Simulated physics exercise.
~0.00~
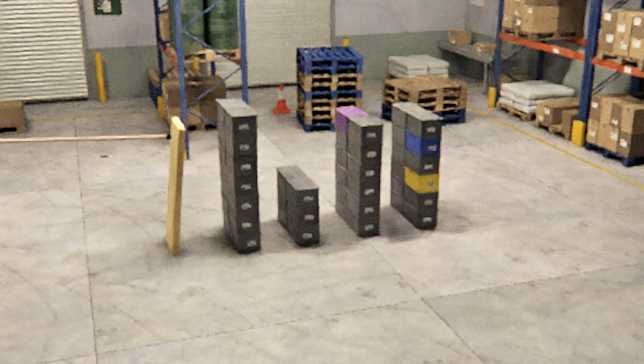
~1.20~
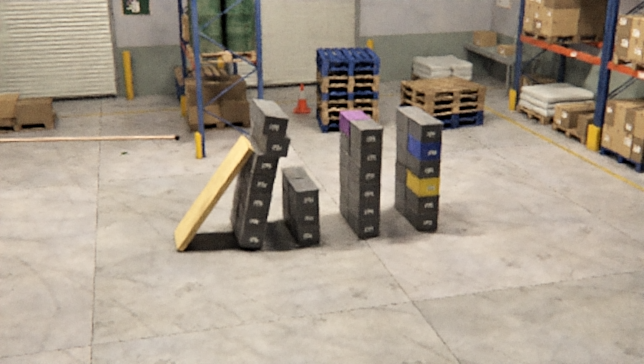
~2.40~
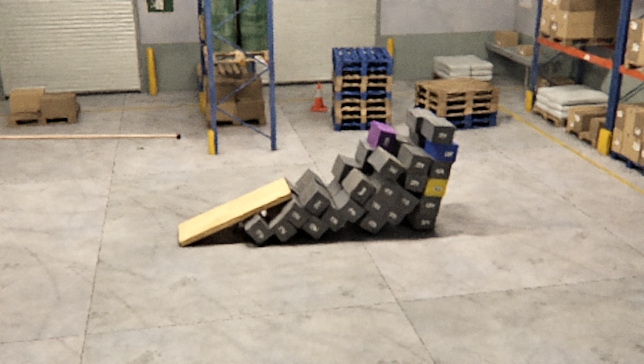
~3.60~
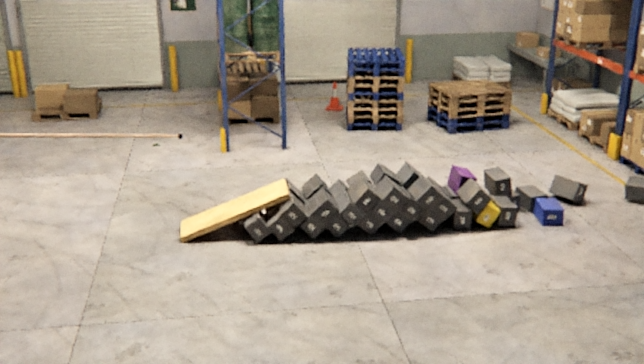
In the video, a yellow board tips rightward into a row of stacked dark totes on a warehouse floor, toppling the columns one after another until they lie in a long heap, with the purple and yellow totes fallen and the blue one on the floor at right.
